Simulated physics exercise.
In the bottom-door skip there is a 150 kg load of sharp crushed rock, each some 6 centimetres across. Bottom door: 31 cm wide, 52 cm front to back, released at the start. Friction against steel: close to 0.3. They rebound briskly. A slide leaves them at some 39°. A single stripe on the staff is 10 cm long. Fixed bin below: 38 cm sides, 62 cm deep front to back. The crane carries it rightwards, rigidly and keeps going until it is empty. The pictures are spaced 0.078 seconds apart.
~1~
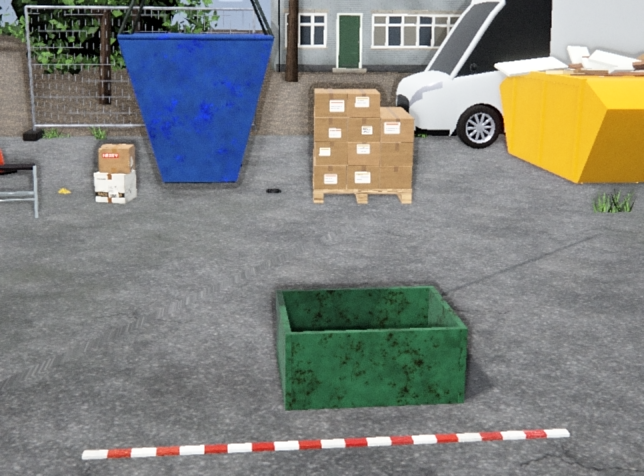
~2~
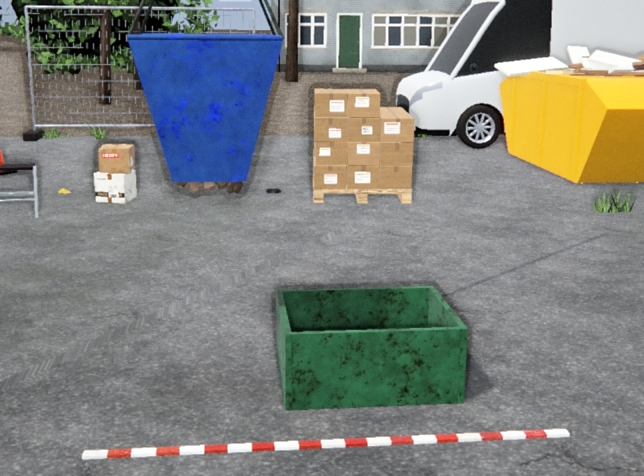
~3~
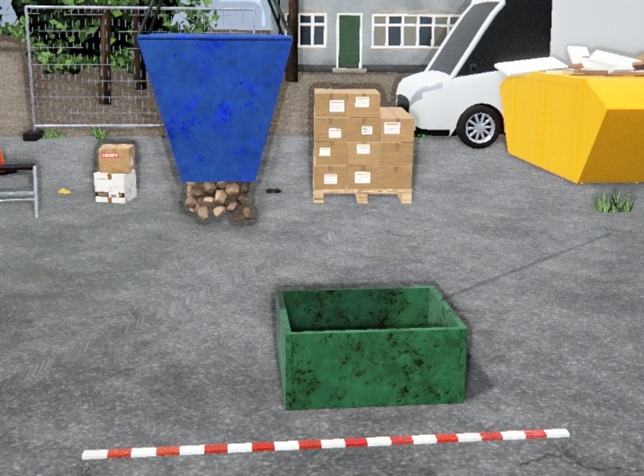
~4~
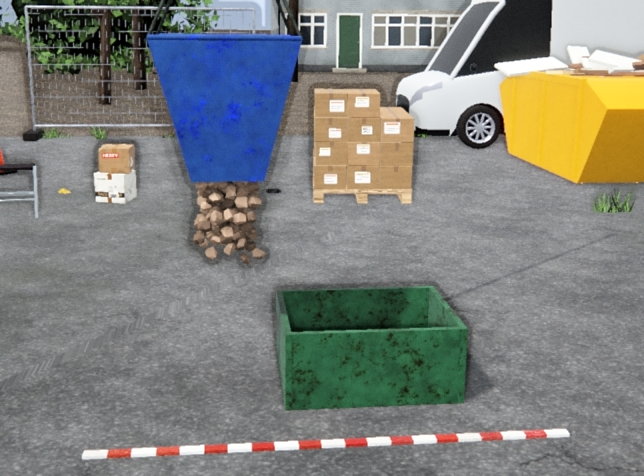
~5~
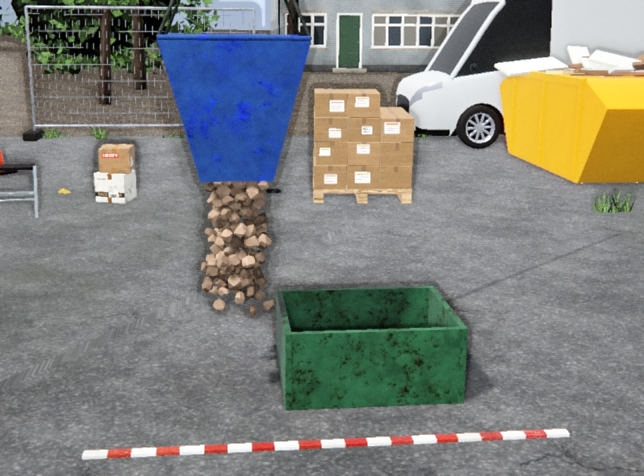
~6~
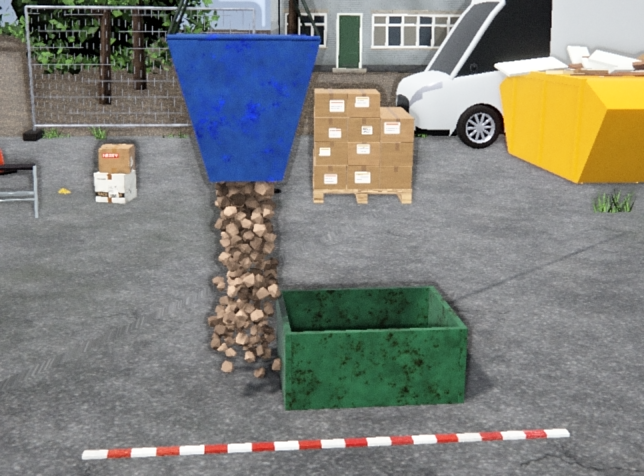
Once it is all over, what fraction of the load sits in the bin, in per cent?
I would say 28 percent.
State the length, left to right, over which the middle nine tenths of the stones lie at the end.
About 130 cm.
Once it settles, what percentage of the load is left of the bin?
Approx 70 % of the load.
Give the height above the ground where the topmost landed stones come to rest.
Roughly 22 centimetres.
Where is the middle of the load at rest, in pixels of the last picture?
(256, 370).
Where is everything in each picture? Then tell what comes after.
In the first frame, the outlet is at (200, 170); nothing has dropped yet.
In the second frame, the outlet is at (209, 170); 6 % is out.
The third frame shows outlet at (218, 170), the stream shows down to (237, 208); 85 % still inside.
The fourth frame shows outlet at (228, 170), the stream shows down to (243, 246); 74 % still inside.
The fifth frame shows outlet at (237, 170), the stream shows down to (252, 295); 61 % still inside.
The sixth frame shows outlet at (246, 170), the stream shows down to (247, 299); 48 % still inside.
Then, 0.3 s after the last picture, 0 % in the bottom-door skip, 81 % falling or lying left of the bin, 19 % falling or lying in the bin; the stones farthest right are at (328, 335).
Then, 0.7 s after the last picture, 0 % in the bottom-door skip, 69 % falling or lying left of the bin, 28 % falling or lying in the bin, 2 % falling or lying beside or right of the bin; the stones farthest right are at (436, 364).
Then, 1.3 s after the last picture, 0 % in the bottom-door skip, 69 % falling or lying left of the bin, 28 % falling or lying in the bin, 3 % falling or lying beside or right of the bin; the stones farthest right are at (435, 361).
Then, 2.2 s after the last picture, 0 % in the bottom-door skip, 69 % falling or lying left of the bin, 28 % falling or lying in the bin, 3 % falling or lying beside or right of the bin; the stones farthest right are at (435, 361).
Then, 4.1 s after the last picture, 0 % in the bottom-door skip, 69 % left of the bin, 28 % in the bin, 3 % beside or right of the bin; the stones farthest right are at (435, 361).
